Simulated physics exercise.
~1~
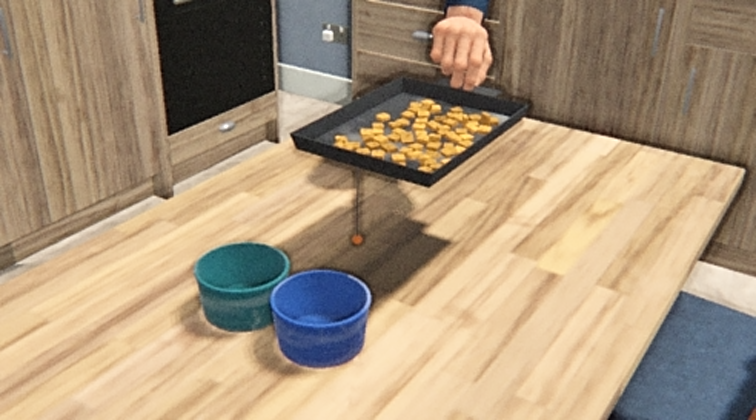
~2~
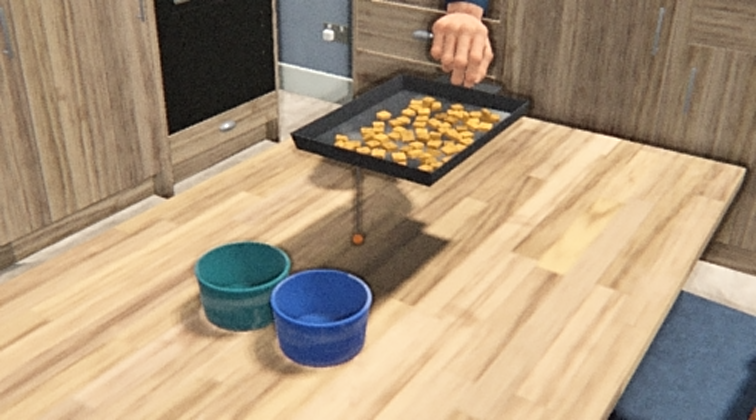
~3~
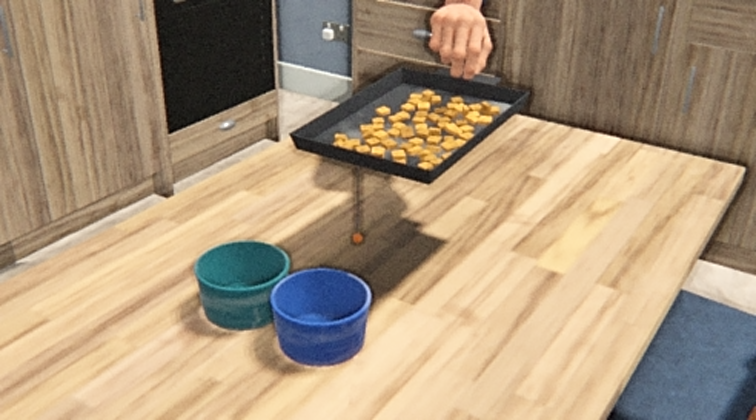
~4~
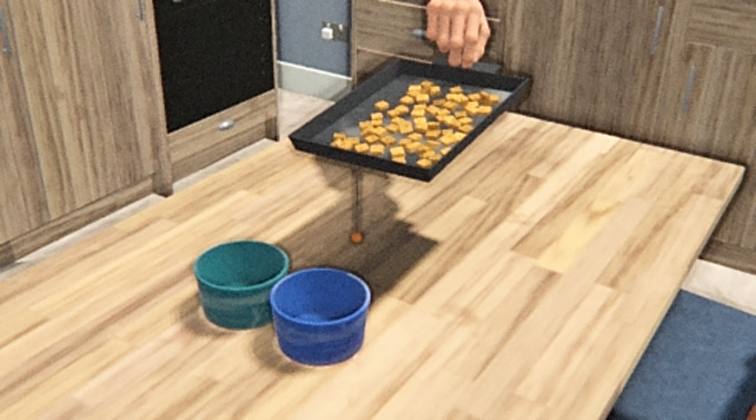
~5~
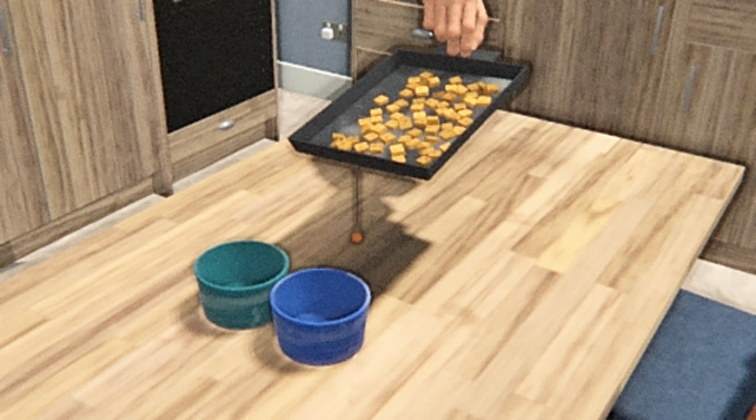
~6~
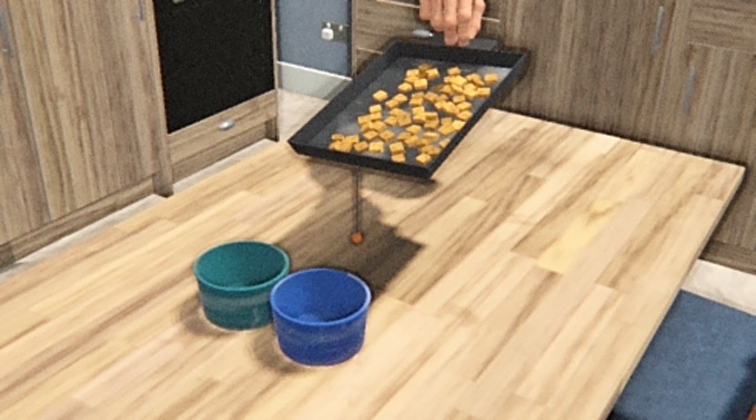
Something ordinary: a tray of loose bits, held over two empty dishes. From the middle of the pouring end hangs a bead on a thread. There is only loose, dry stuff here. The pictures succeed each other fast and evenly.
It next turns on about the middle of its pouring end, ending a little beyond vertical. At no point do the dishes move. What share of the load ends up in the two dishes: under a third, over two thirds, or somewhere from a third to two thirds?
Under a third.
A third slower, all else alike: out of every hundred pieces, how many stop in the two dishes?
I'd expect close to 10 per cent.
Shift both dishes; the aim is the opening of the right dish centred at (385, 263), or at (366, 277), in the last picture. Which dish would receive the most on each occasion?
Outcome A - the left-side one; outcome B - the left-side one.
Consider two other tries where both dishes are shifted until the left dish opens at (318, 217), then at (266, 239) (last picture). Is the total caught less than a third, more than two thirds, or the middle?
Try 1 - under a third; try 2 - over two thirds.
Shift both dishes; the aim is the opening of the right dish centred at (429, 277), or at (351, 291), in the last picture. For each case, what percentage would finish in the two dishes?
Around 20 and then 40 per cent.
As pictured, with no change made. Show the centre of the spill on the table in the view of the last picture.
Centre, final frame: Roughly (294, 286).
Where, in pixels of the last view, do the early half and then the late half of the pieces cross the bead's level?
(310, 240) first, (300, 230) later.
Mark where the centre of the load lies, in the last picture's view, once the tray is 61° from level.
The middle of the pieces shows up near (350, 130).
Shortly afterwards, tray tipped steeply; the whole lot on the tray.
Next, tray tipped past a quarter turn; the bulk on the tray; near a quarter outside both; a little in the air.
Some moments later, tray tipped past a quarter turn; a little in the right dish; only a few in the left dish; the bulk outside both.
In the end, tray tipped past a quarter turn; a little in the right dish; only a few in the left dish; the bulk outside both.
